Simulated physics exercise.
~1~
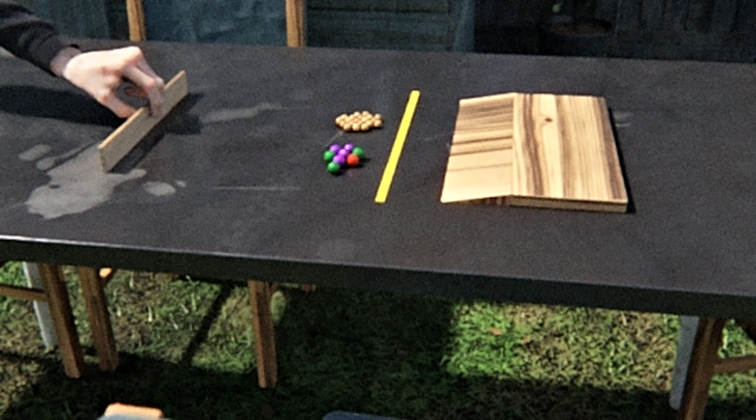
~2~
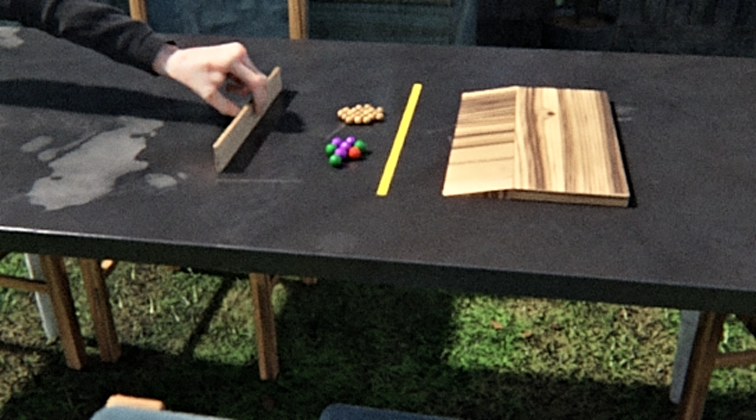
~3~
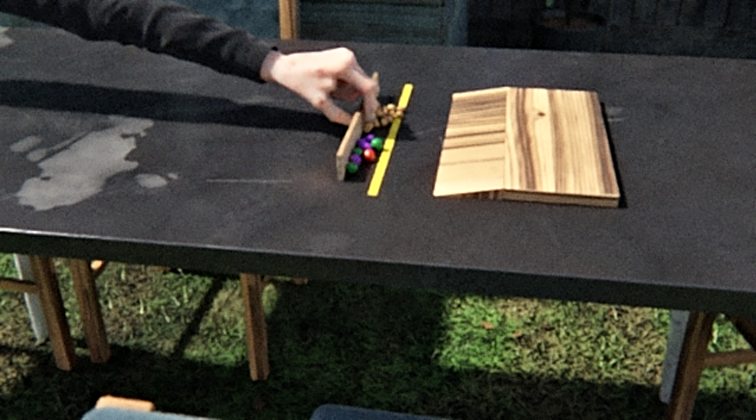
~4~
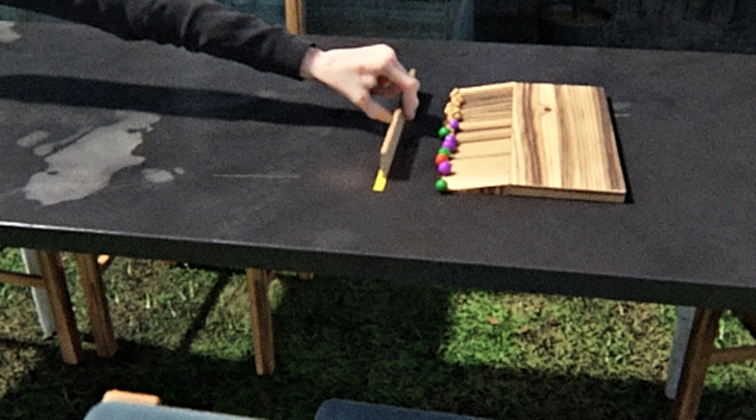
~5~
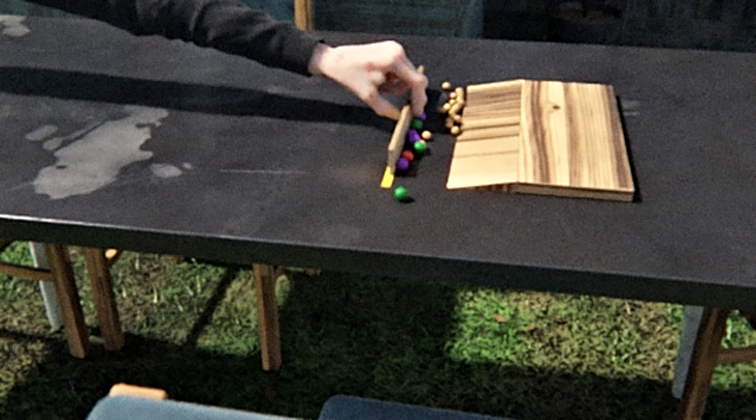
On a dark outdoor table, a hand sweeps beads against a wooden ramp; none climb over.
